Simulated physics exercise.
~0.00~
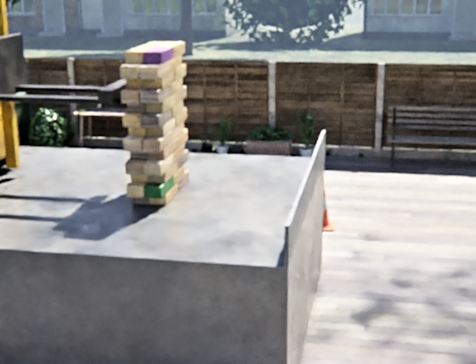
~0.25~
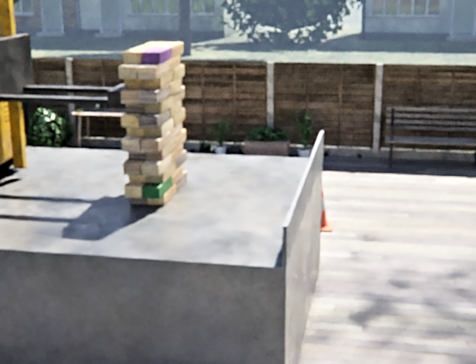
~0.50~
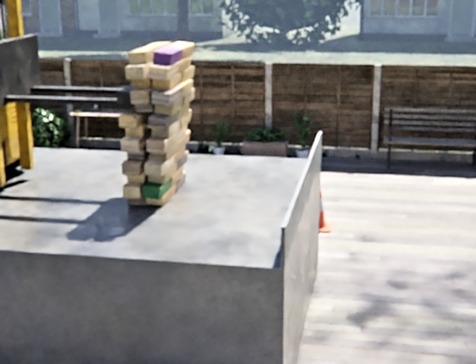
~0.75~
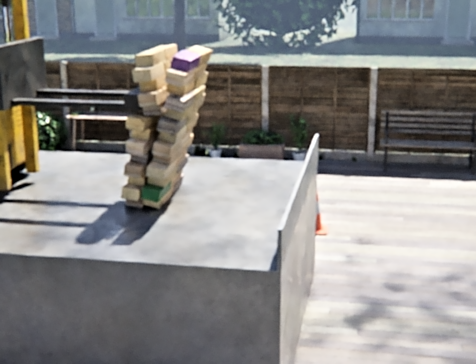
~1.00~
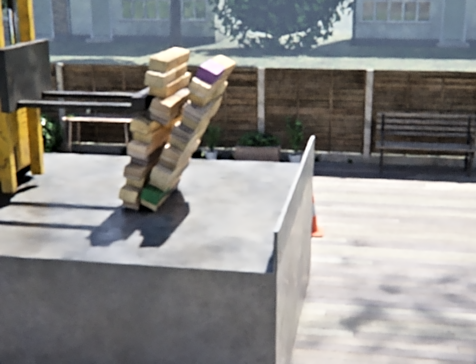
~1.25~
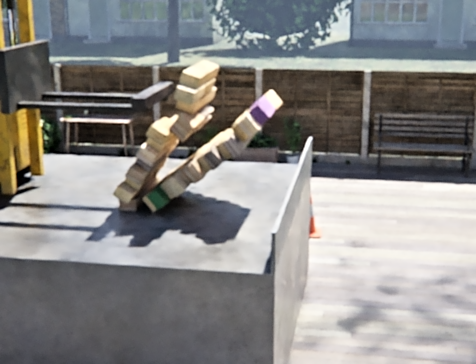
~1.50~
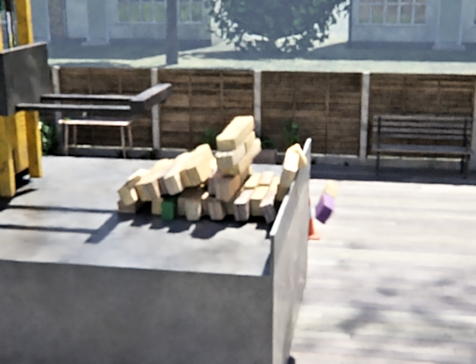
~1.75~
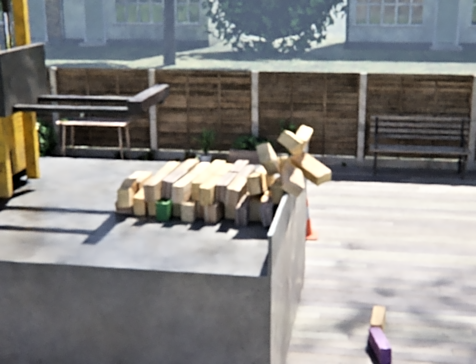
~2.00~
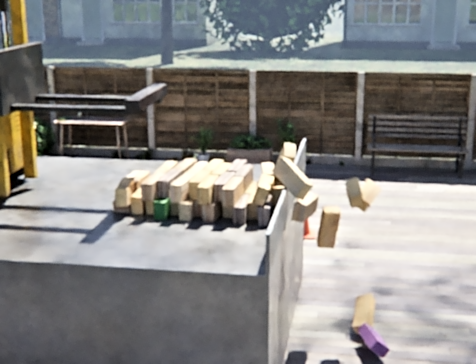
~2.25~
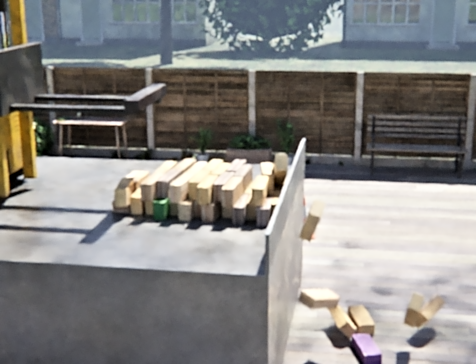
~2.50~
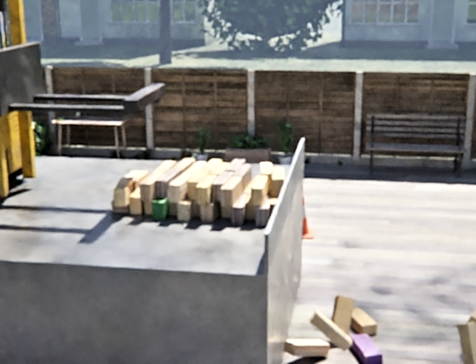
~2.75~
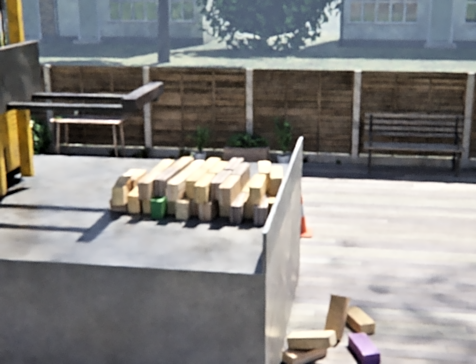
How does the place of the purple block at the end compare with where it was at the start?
At the start the purple block sits at the top of the standing stack on the platform. By the end it lies on the ground to the right of the platform, beside a few other fallen blocks.
In a yard, a lift truck's beam topples a block stack, spilling some over the edge.
